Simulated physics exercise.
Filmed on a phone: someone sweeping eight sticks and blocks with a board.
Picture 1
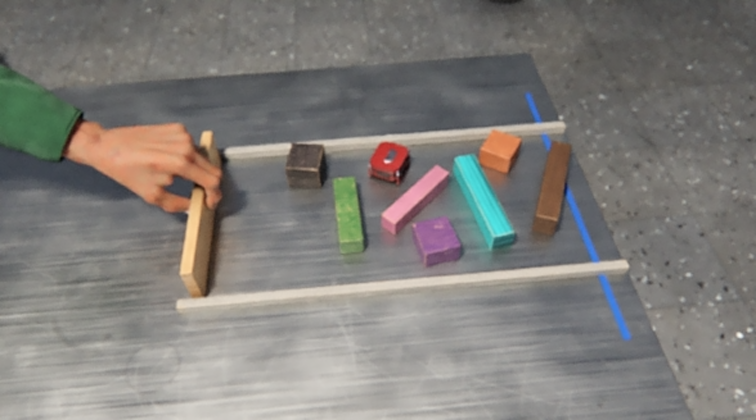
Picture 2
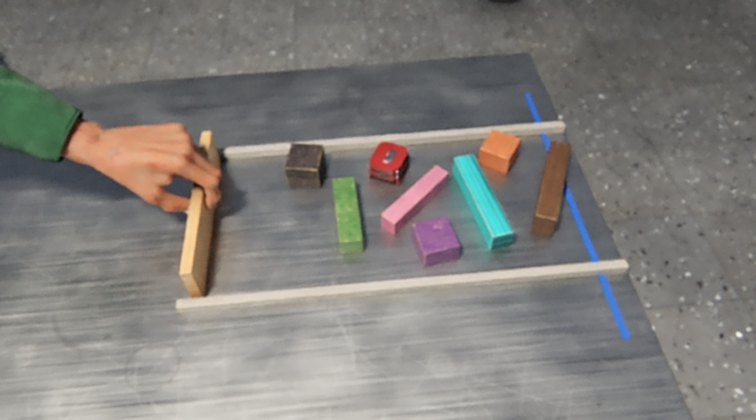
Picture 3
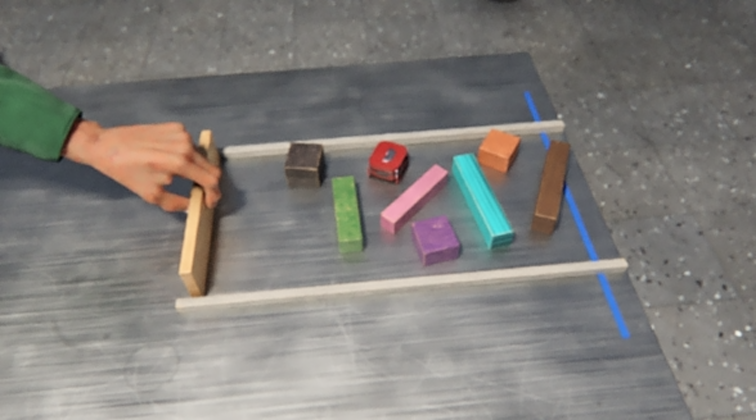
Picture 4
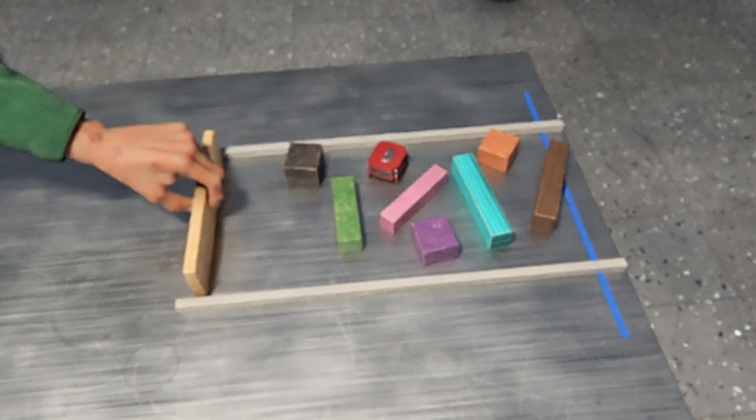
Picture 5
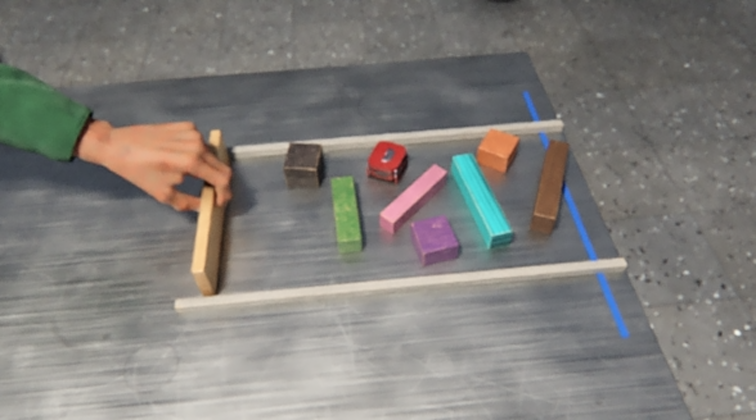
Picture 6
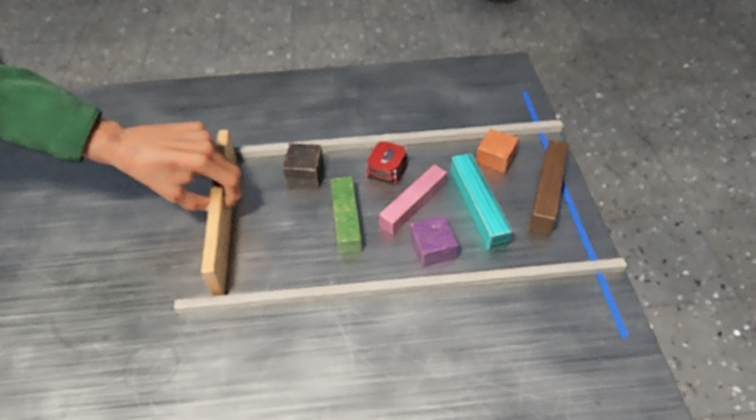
A hand slides a wooden board slightly right toward scattered colourful blocks, which stay still.
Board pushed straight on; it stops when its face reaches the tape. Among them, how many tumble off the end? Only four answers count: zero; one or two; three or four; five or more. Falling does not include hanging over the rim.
What drops is a group of five or more.
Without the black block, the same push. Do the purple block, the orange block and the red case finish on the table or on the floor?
Purple block still up, orange block down, red case still up.
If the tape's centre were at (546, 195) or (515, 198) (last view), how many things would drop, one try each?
Respectively 4 and 2.
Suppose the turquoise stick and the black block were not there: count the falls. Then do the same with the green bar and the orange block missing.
Tally of falls: 3 for the first try, 3 for the second.
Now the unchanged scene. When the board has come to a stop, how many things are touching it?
It's touching 3 at the end.
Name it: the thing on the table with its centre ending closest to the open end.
It's the purple block that ends up nearest.
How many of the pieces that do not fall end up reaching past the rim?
Overhanging ones - 2.
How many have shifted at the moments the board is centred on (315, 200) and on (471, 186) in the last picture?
At the first point the count is 1, at the second it's 8.
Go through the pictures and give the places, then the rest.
The first frame shows brown bar (553, 186); orange block (500, 151); turquoise stick (482, 200); board (203, 210); tape (568, 194).
The second frame shows orange block (499, 151); red case (389, 164).
The third frame shows turquoise stick (481, 199); black block (305, 165).
The fourth frame shows brown bar (551, 185); board (205, 209).
The fifth frame shows orange block (498, 150); purple block (434, 241).
The sixth frame shows brown bar (550, 185); orange block (497, 151); turquoise stick (480, 199); board (221, 208); tape (566, 193).
Soon after, none off yet; brown bar at rest near (550, 185); orange block at rest near (497, 151); turquoise stick at rest near (480, 199).
Then, none off yet; brown bar at rest near (550, 185); orange block at rest near (502, 147); turquoise stick moved a little near (510, 200).
Further on, none off yet; brown bar moved a little near (599, 185); orange block moved well along near (574, 135); turquoise stick moved about its own width near (584, 202).
At rest, the number that fall off is five or more; fallen, red case, pink bar, turquoise stick, orange block and brown bar.
